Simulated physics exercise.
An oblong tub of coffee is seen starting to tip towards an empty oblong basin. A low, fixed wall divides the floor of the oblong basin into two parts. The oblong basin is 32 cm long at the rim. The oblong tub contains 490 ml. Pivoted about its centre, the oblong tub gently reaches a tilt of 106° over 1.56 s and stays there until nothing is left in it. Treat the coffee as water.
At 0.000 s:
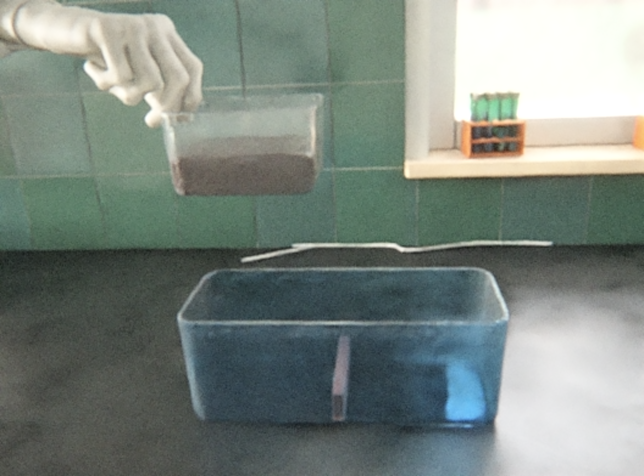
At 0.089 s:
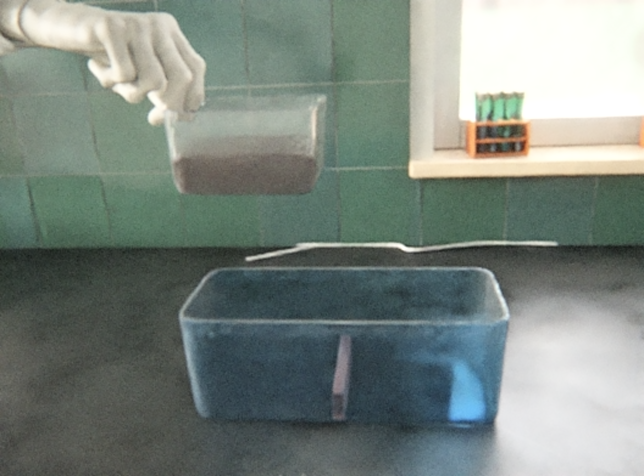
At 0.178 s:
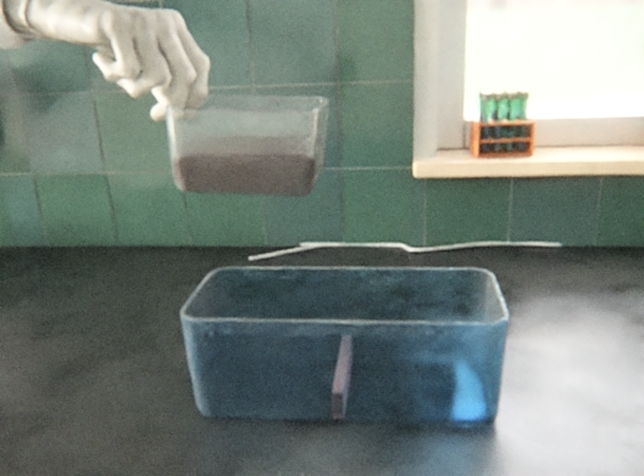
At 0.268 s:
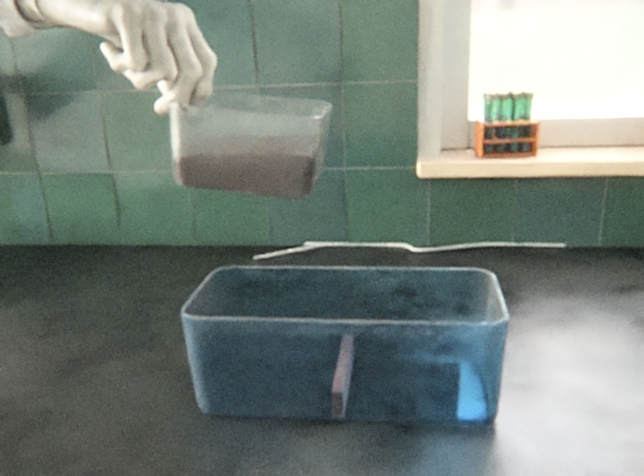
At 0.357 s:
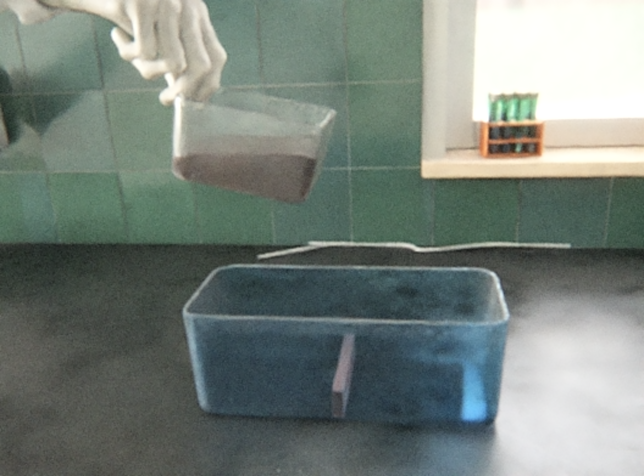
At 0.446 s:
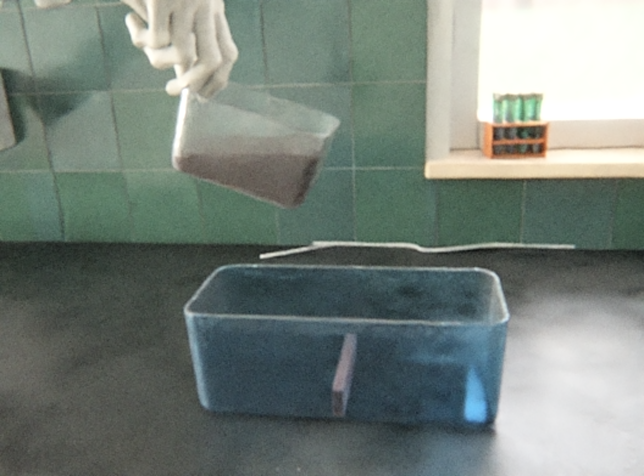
We see a pale hand holding a clear oblong tub of brown liquid above an empty blue oblong basin on a dark counter; the hand shifts right and gradually tilts the tub, its right side dipping lower.
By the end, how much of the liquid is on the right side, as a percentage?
Around 87 percent.
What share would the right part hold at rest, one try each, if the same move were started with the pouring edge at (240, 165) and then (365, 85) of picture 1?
5 and 95 %.
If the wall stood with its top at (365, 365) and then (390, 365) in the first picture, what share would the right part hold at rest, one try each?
Some 60 in a hundred, then some 40 in a hundred.
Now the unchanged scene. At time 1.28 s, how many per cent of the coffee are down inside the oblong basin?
Around 74 in a hundred.
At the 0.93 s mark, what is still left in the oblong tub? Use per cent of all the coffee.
At that time about 60 in a hundred parts are still held.
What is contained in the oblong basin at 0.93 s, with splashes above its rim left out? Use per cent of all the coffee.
Roughly 12 percent of it.
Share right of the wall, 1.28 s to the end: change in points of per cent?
The amount climbs by around 16.
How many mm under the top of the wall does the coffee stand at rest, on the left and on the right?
Left side: Around 28 mm. Right side: Around 10 mm.
After 0.93 s the tilt is 69° and 60 per cent is still to pour, 0 is left of the wall and 11 right of it.
After 1.28 s the tilt is 98° and 14 per cent is still to pour, 3 is left of the wall and 72 right of it.
After 1.66 s the tilt is 106° and 0 per cent is still to pour, 10 is left of the wall and 87 right of it.
After 2.06 s the tilt is 106° and 0 per cent is still to pour, 12 is left of the wall and 87 right of it.
In the end 12 per cent lies left of the wall, 87 right of it and 1 outside.
